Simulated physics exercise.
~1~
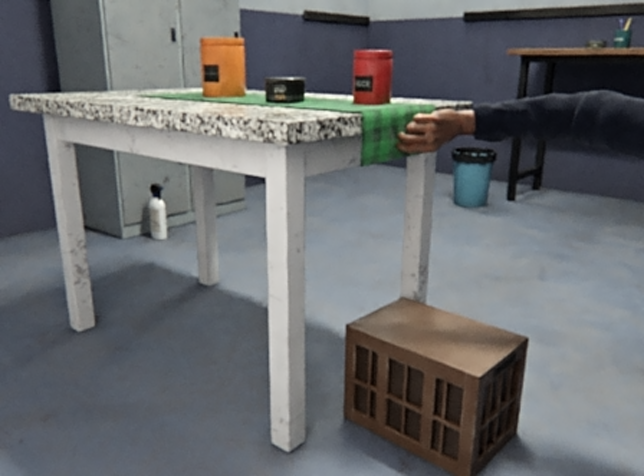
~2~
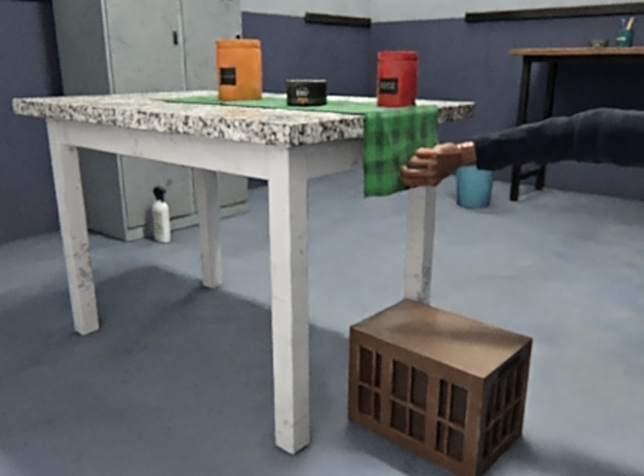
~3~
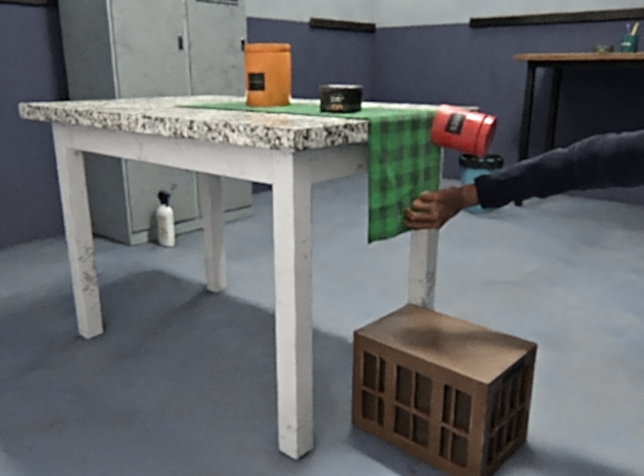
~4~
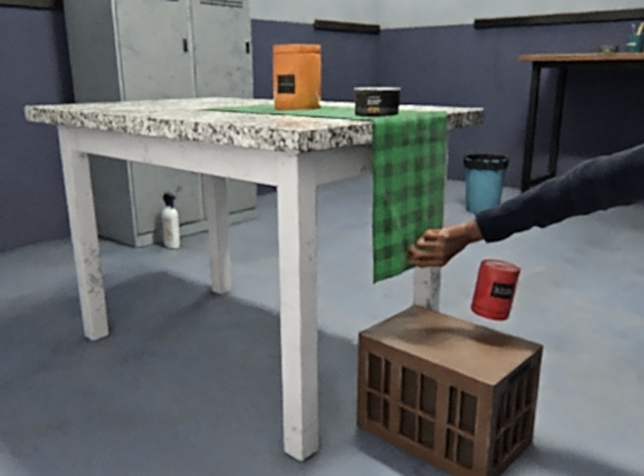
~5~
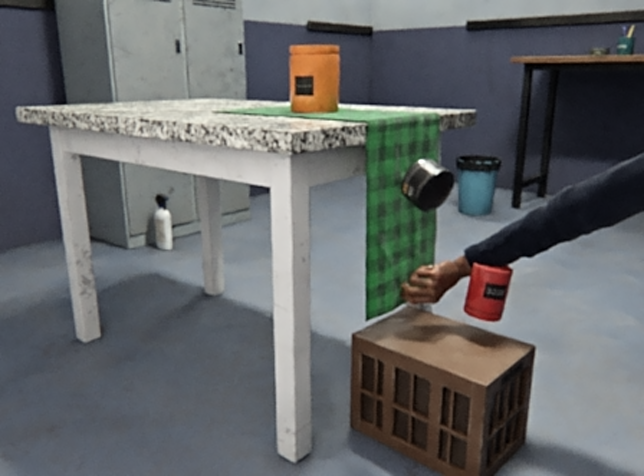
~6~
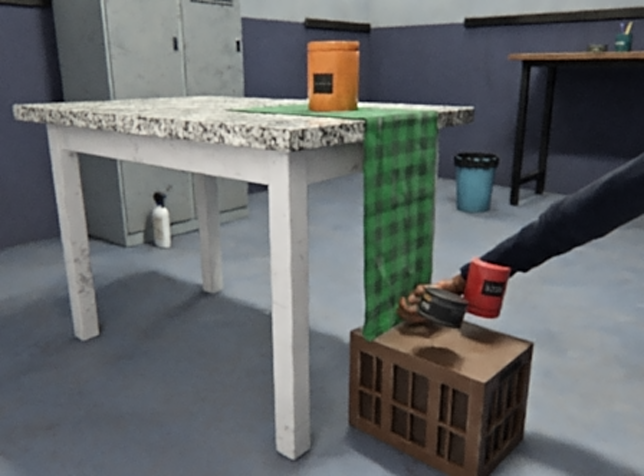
A green checked tea towel slides over the right end of a speckled white table as a dark-sleeved arm reaches in from the right and pulls it gently down, seen from a slightly swaying view in a grey and blue room with lockers behind. An orange canister, a black tub and a red jar ride along on the cloth. The red jar tips over the edge first and drops toward the brown crate below. The black tub follows, tumbling off the end. Finally the hem reaches the crate, with tub and jar down beside the hand and the canister still upright on the table.
